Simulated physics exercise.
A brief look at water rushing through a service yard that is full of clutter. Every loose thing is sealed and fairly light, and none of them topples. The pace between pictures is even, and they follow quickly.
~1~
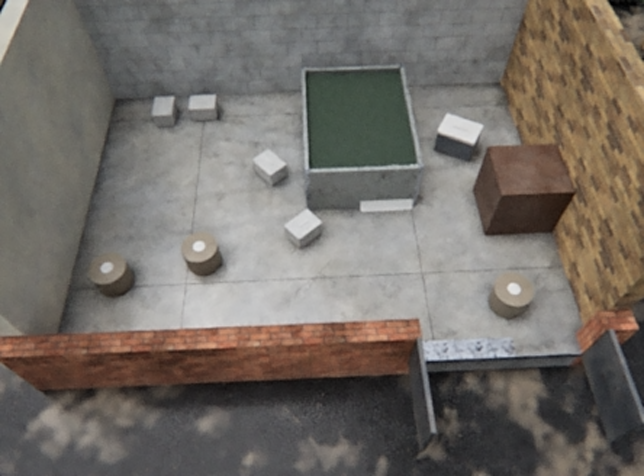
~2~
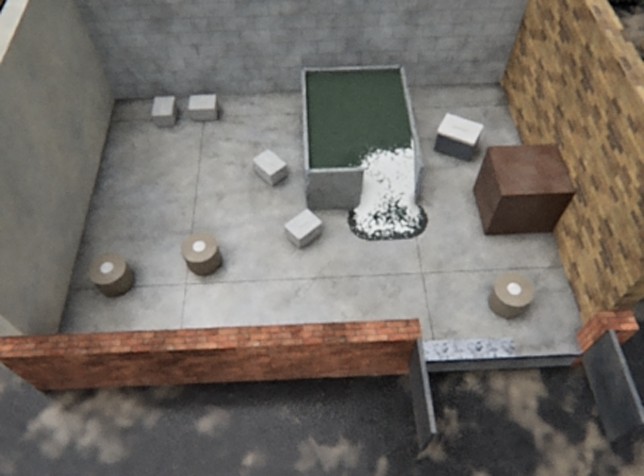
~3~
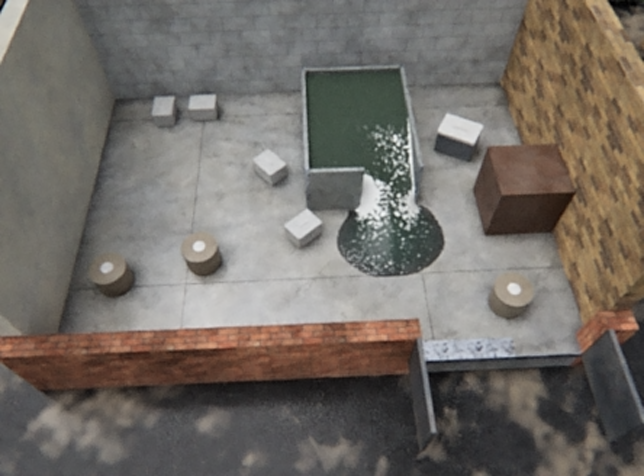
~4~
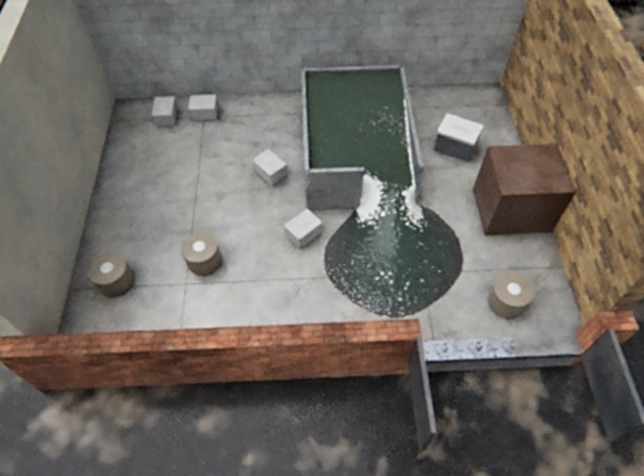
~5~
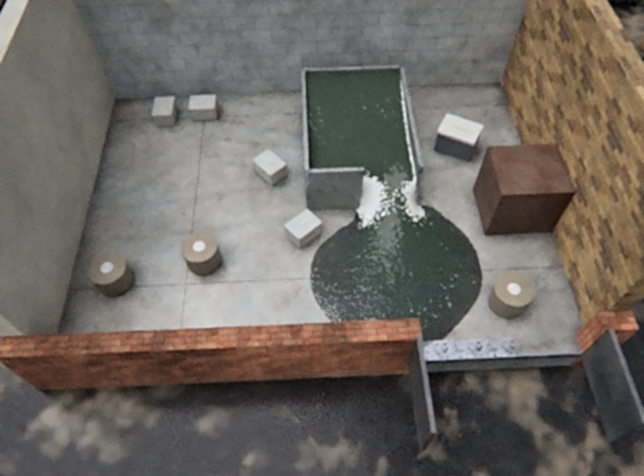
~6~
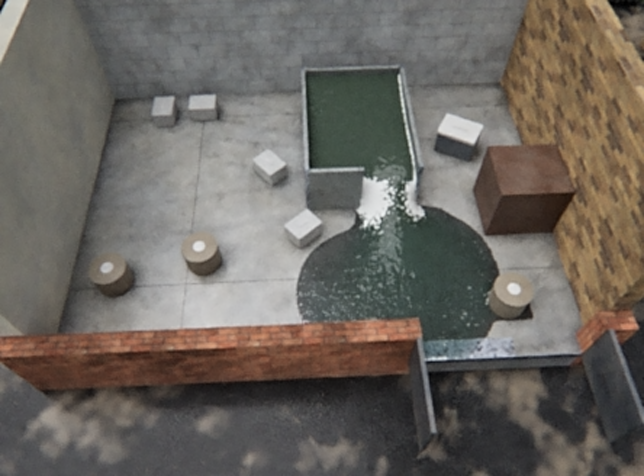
In a walled yard, water pours from a tank and spreads around unmoving blocks and drums.
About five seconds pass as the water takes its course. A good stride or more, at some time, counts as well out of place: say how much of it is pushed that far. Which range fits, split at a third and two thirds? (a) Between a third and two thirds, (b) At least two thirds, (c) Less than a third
(c) Less than a third.
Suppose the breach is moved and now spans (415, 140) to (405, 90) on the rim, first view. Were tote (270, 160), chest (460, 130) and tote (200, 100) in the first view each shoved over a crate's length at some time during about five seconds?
First stays short of it, second covers that distance, third covers that distance.
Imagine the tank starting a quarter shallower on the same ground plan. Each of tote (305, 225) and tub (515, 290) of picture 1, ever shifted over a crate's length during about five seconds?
Going one by one: Within that distance, beyond that distance, in that order.
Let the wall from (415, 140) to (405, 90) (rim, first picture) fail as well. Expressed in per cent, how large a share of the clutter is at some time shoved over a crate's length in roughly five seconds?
By my reckoning, around 40 percent.
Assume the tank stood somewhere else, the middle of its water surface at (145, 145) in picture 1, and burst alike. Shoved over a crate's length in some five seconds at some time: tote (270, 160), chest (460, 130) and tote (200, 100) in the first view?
First never went far, then never went far, then never went far.
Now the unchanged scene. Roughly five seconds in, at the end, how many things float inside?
That comes out at 0.
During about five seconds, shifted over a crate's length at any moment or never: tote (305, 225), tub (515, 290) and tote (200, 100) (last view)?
Item one stayed under the mark, item two went the distance, item three stayed under the mark.
A moment on, 0 of 8 are well off their spots; 0 afloat.
Next, 1 of 8 are well off their spots; 0 afloat.
Later, 2 of 8 are well off their spots; 0 afloat.
In the end, 2 of 8 are well off their spots, and 2 have been at some point; 0 afloat.
